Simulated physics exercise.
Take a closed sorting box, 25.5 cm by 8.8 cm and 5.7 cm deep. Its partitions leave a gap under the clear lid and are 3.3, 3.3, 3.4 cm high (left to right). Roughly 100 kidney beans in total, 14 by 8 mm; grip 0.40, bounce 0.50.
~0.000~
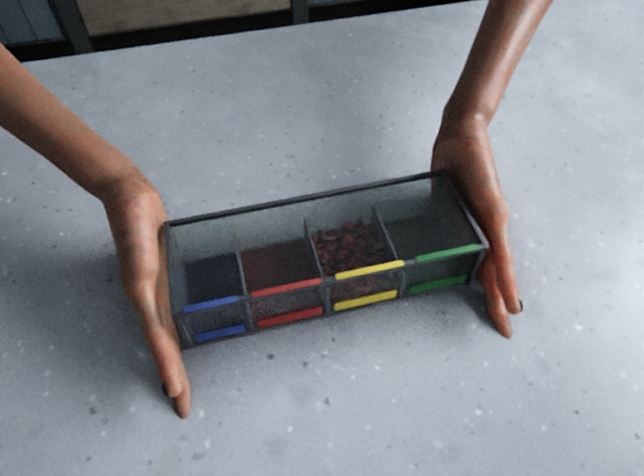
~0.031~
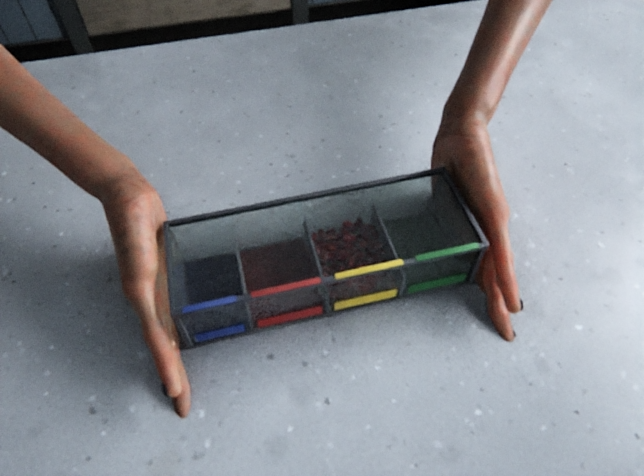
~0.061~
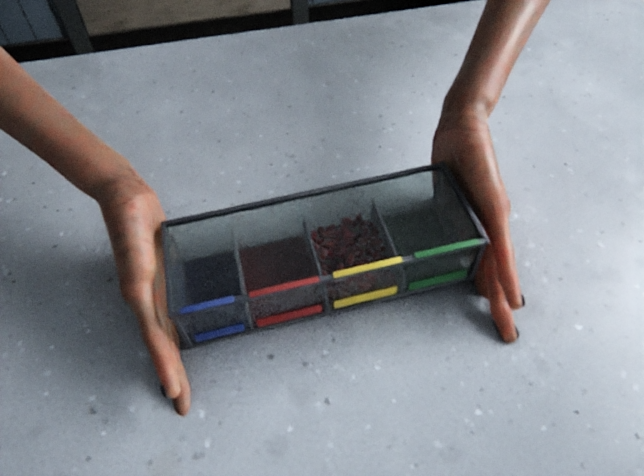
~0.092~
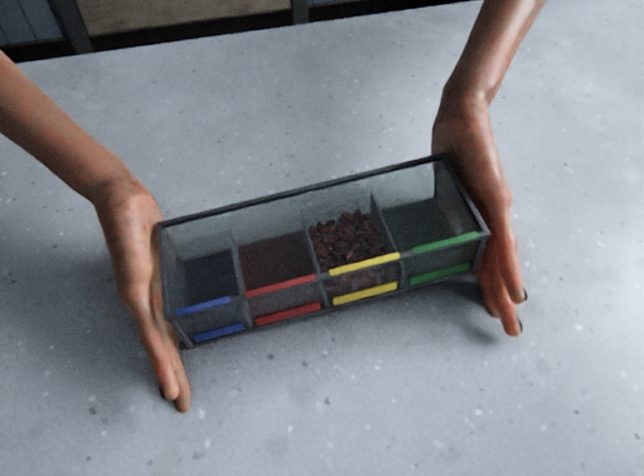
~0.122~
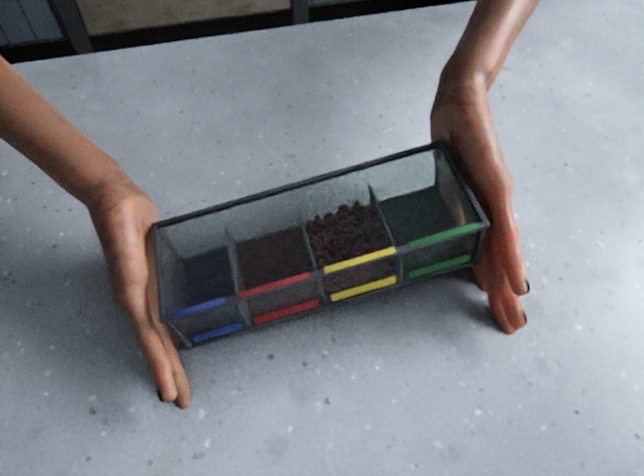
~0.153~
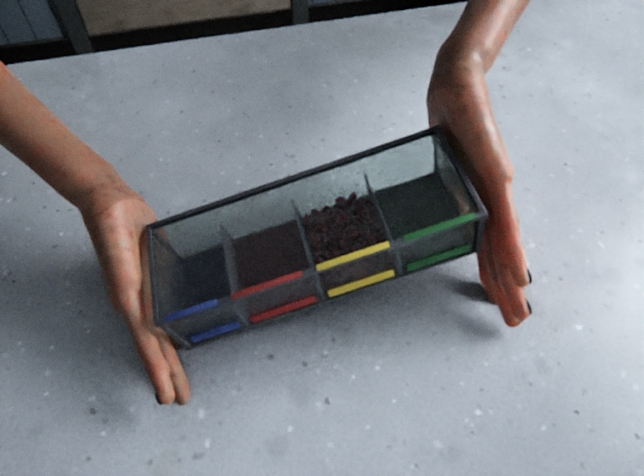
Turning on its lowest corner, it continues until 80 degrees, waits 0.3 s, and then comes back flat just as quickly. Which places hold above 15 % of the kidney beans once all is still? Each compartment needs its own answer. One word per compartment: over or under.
Red compartment under, blue compartment over, green compartment under, yellow compartment over.
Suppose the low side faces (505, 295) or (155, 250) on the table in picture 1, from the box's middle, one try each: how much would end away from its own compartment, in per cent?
Roughly 40 % for the first direction, roughly 50 % for the second.
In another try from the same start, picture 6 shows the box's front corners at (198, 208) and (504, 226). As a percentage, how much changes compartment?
My guess is close to 50 per cent.
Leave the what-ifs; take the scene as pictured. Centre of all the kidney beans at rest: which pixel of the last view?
Resting centre estimate: Around (255, 303).
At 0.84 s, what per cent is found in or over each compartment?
Per cent by colour: Red 15; blue 30; green 0; yellow 55.
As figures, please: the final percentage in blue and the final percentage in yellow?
Blue: 45; yellow: 45.
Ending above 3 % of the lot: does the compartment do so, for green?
Green: It does not.
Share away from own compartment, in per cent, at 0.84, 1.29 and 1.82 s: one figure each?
In order: 45, then 55, then 55.
Then, at 0.84 s, tilt 80 degrees; red 15 %, blue 30 %, yellow 55 %.
After 1.29 s, tilt 45 degrees; red 10 %, blue 45 %, yellow 45 %.
After 1.82 s, tilt 0 degrees; red 10 %, blue 45 %, yellow 45 %.
At rest (2.2 s), red 10 %, blue 45 %, green 0 %, yellow 45 %.
